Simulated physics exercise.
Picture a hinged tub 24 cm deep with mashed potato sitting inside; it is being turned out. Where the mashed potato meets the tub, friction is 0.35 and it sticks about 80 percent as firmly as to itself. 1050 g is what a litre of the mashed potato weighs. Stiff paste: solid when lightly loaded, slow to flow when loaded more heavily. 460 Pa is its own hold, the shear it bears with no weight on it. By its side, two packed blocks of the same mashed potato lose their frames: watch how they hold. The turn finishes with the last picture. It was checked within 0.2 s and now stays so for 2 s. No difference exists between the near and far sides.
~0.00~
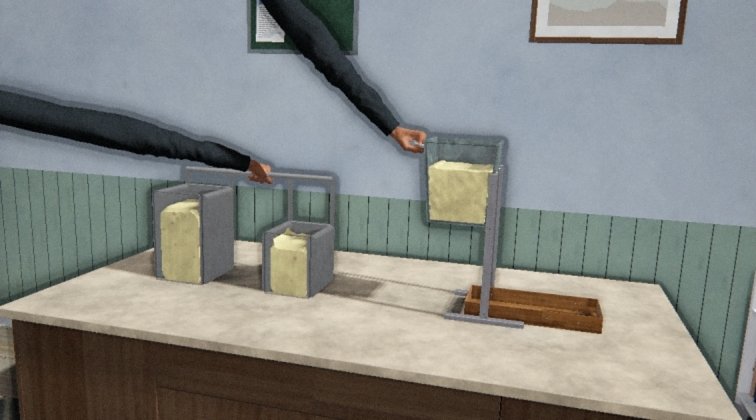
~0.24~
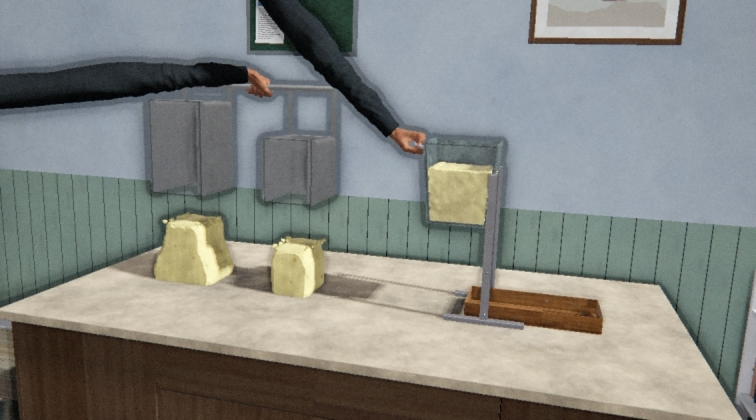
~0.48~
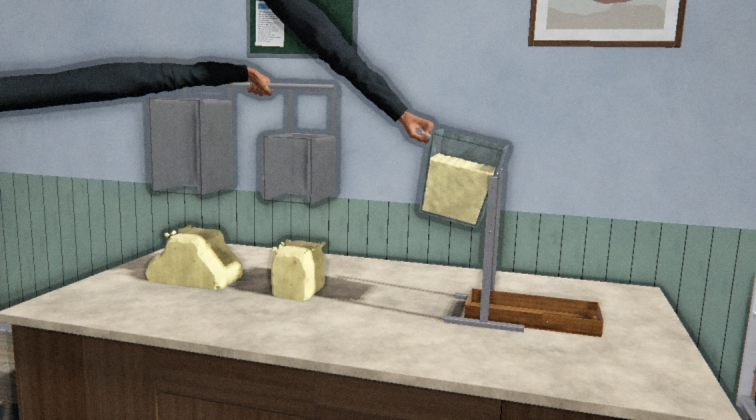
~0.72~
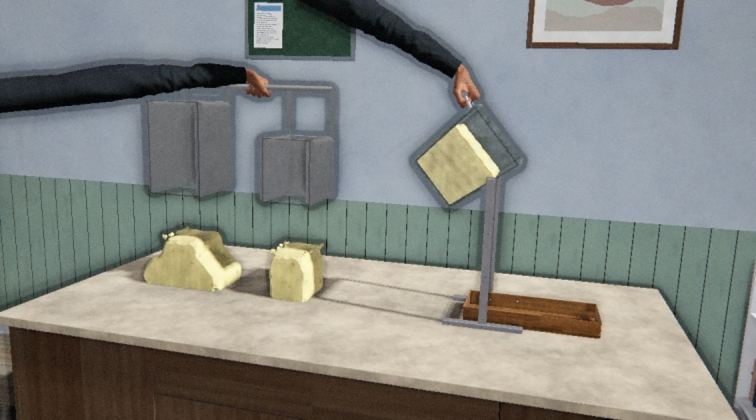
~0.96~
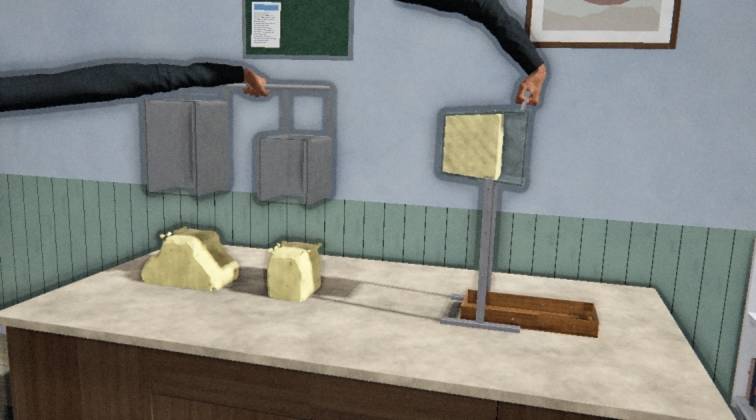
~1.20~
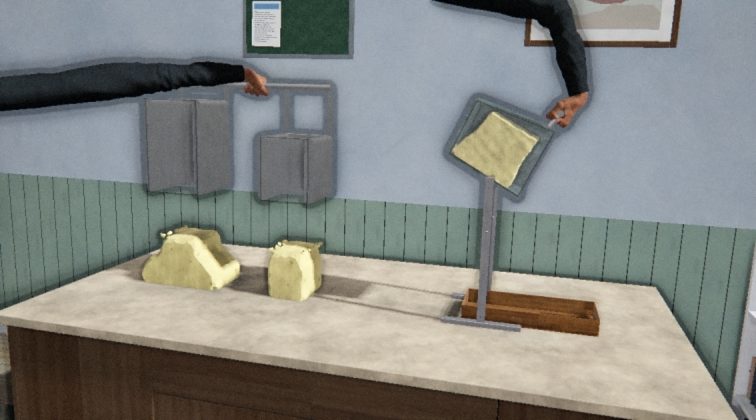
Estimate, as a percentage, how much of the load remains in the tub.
I would say about 0 per cent remains in the tub.
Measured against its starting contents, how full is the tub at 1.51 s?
Near 18 %.
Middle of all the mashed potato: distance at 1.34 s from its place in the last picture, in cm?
Roughly 8 centimetres.
After 1.34 s, the tub is at 115 degrees and holds 77 %.
After 1.51 s, the tub is at 115 degrees and holds 17 %.
After 1.68 s, the tub is at 115 degrees and holds 0 %.
After 1.85 s, the tub is at 115 degrees and holds 0 %.
After 3.20 s, at the end, the tub is at 115 degrees and holds 0 %.
